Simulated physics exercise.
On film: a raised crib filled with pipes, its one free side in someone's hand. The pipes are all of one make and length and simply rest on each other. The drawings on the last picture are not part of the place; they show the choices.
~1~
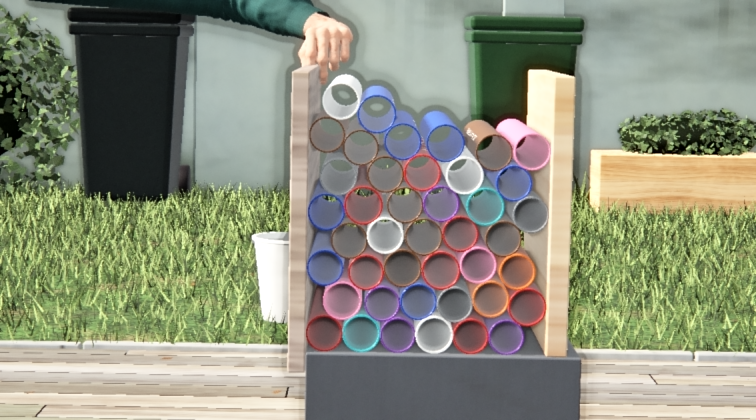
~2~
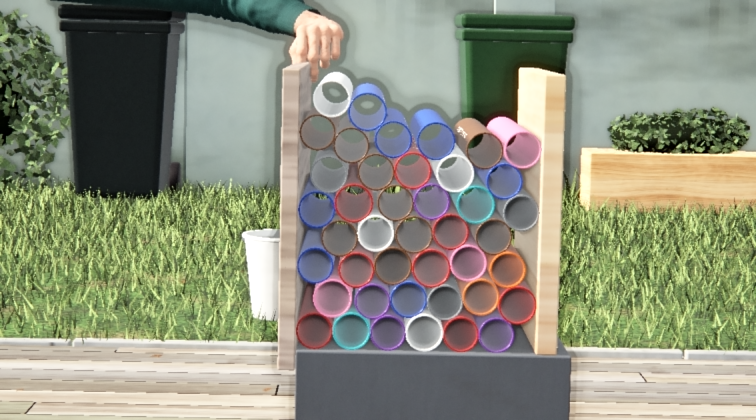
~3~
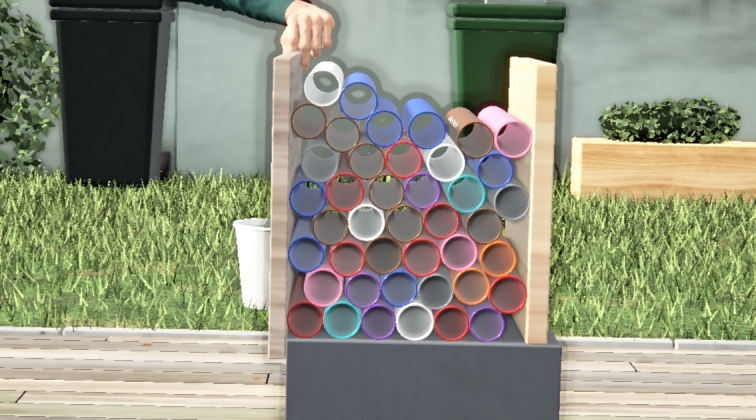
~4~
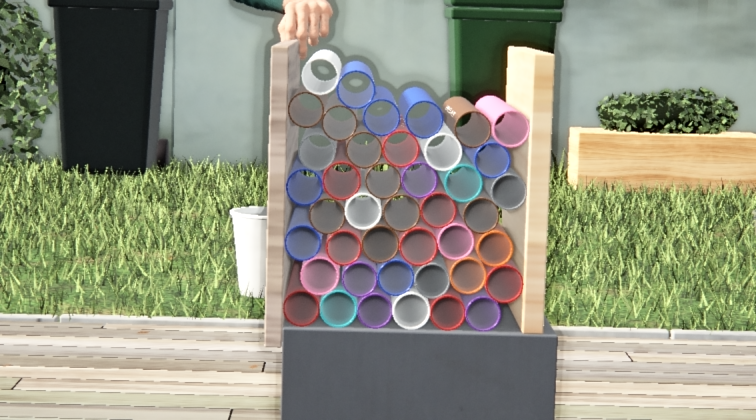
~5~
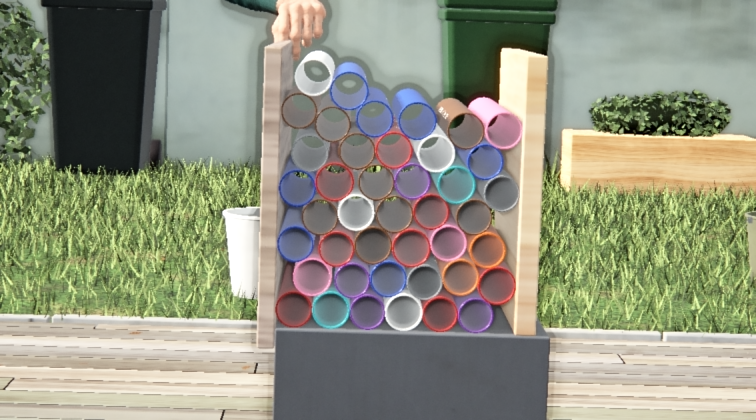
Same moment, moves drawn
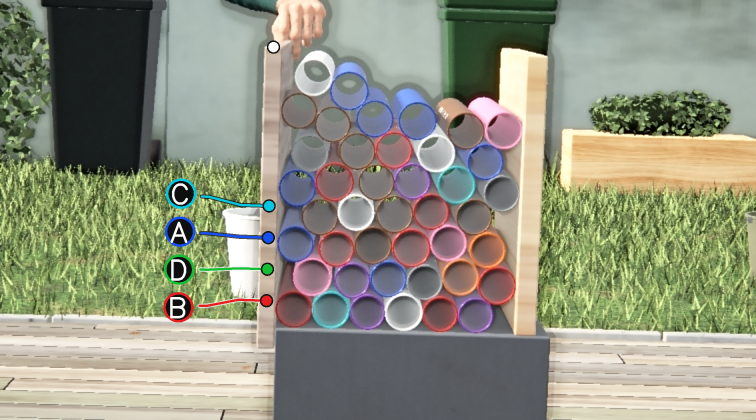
To begin with, a hand grips the top of the left side board of a crib stacked with colourful pipes, set on a dark base before grass and bins. The view drifts slightly, shifting the crib a little left and up, while the hand keeps its grip and the pipes stay in place.
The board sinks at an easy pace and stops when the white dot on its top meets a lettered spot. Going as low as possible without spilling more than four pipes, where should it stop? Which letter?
The answer is mark C.
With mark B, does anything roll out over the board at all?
At B: Yes.
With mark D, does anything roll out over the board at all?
Yes.
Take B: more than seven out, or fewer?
It loses more than seven.
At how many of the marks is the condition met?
One of the four.
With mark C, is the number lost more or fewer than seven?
At C, fewer than seven.
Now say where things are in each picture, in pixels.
In the first frame, a red pipe (324, 333); a purple pipe (506, 337); a blue pipe (325, 268).
In the second frame, a blue pipe (315, 265); a red pipe (432, 268).
In the third frame, a brown pipe (405, 224); a brown pipe (386, 192).
In the fourth frame, a red pipe (401, 149); a blue pipe (381, 118).
In the fifth frame, a pink pipe (504, 130); side board (277, 181); a red pipe (294, 309).
On the marked copy, A at (268, 238); B at (266, 300); C at (269, 206); D at (267, 269); the white dot at (273, 47).
Following C. Soon after the start, top of the board (281, 117).
Later, top of the board (279, 196).
In the end, top of the board (279, 205), two out over the board.
As for the rest, A more than four out over the board; B more than four out over the board; D more than four out over the board.
